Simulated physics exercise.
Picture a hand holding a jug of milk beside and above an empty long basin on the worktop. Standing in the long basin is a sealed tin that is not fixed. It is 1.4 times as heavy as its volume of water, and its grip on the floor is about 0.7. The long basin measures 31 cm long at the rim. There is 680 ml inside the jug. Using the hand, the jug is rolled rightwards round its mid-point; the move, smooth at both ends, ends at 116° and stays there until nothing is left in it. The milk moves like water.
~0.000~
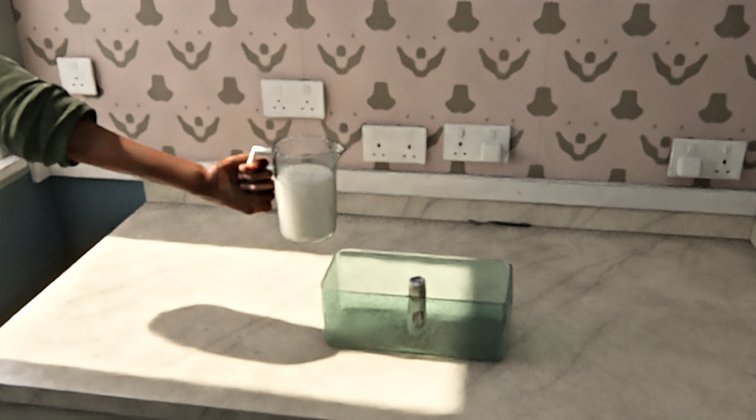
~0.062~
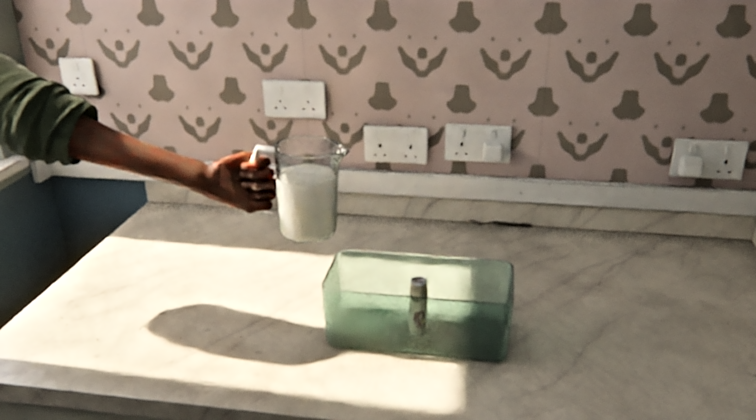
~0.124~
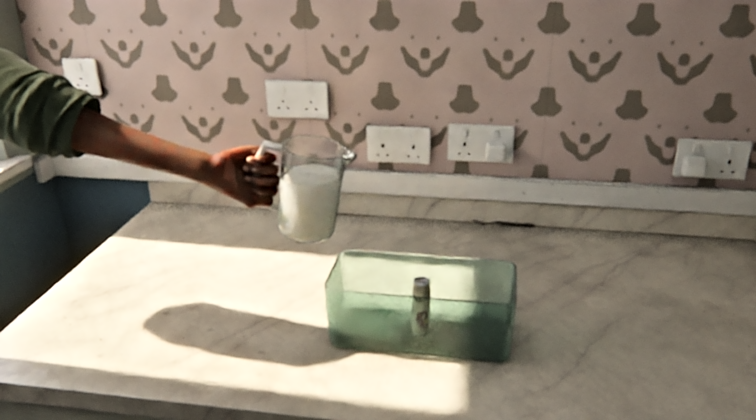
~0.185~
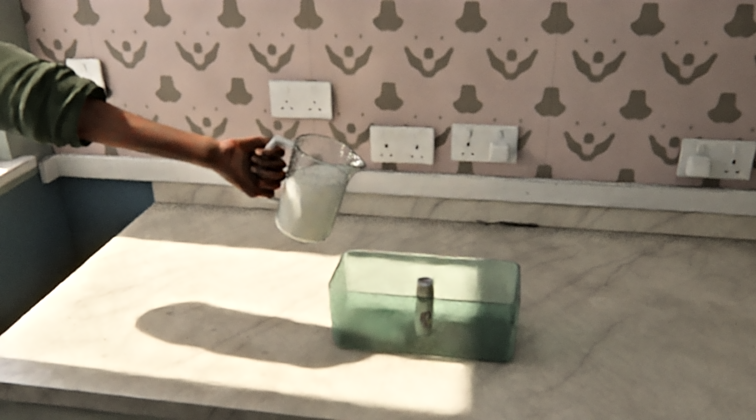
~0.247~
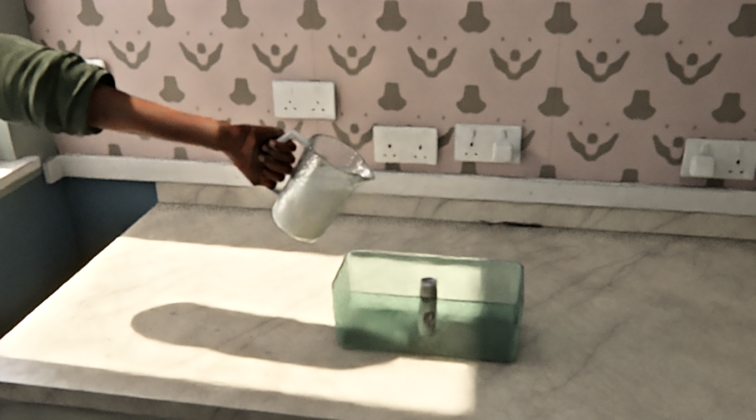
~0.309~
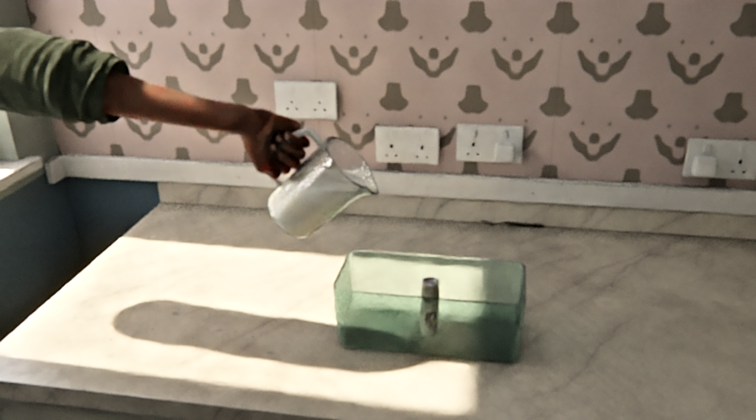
A hand held a glass jug of milk above a worktop, beside a long green see-through basin with a small tin standing in it, then smoothly tilted the jug further and further rightwards.
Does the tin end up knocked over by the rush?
No - still erect.
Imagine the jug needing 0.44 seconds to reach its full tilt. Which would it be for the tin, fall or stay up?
Well, the tin simply holds firm.
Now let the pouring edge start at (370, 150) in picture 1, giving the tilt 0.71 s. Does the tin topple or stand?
Result: Tin tipped over.
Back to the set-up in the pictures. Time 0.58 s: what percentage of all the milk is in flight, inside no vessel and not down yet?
Some 22 per cent.
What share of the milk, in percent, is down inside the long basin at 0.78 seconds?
I'd say roughly 72 in a hundred of it.
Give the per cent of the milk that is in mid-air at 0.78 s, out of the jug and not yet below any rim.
Around 16 percent of the liquid.
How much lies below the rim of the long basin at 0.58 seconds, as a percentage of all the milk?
14 %, more or less.
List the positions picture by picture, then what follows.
Tilt 0°; pouring edge (346, 149); surface from (279, 171) to (334, 174); the long basin's rim runs from (329, 269) to (512, 283); the tin's top is at (417, 283), in the first picture.
Tilt 2°; pouring edge (349, 151); surface from (280, 171) to (336, 175), in the second picture.
Tilt 9°; pouring edge (356, 156); surface from (285, 172) to (341, 175), in the third picture.
Tilt 18°; pouring edge (366, 165); surface from (288, 179) to (348, 177), in the fourth picture.
Tilt 31°; pouring edge (375, 178); surface from (286, 186) to (357, 179), in the fifth picture.
Tilt 46°; pouring edge (379, 193); surface from (278, 188) to (368, 185), in the sixth picture.
After 0.58 s the tilt is 107° and 63 per cent is still to pour; the tin stands where it began.
After 0.78 s the tilt is 116° and 12 per cent is still to pour; the tin stands where it began.
After 0.99 s the tilt is 116° and 0 per cent is still to pour; the tin stands where it began.
After 1.21 s the tilt is 116° and 0 per cent is still to pour; the tin stands where it began.
In the end the tin stands where it began.
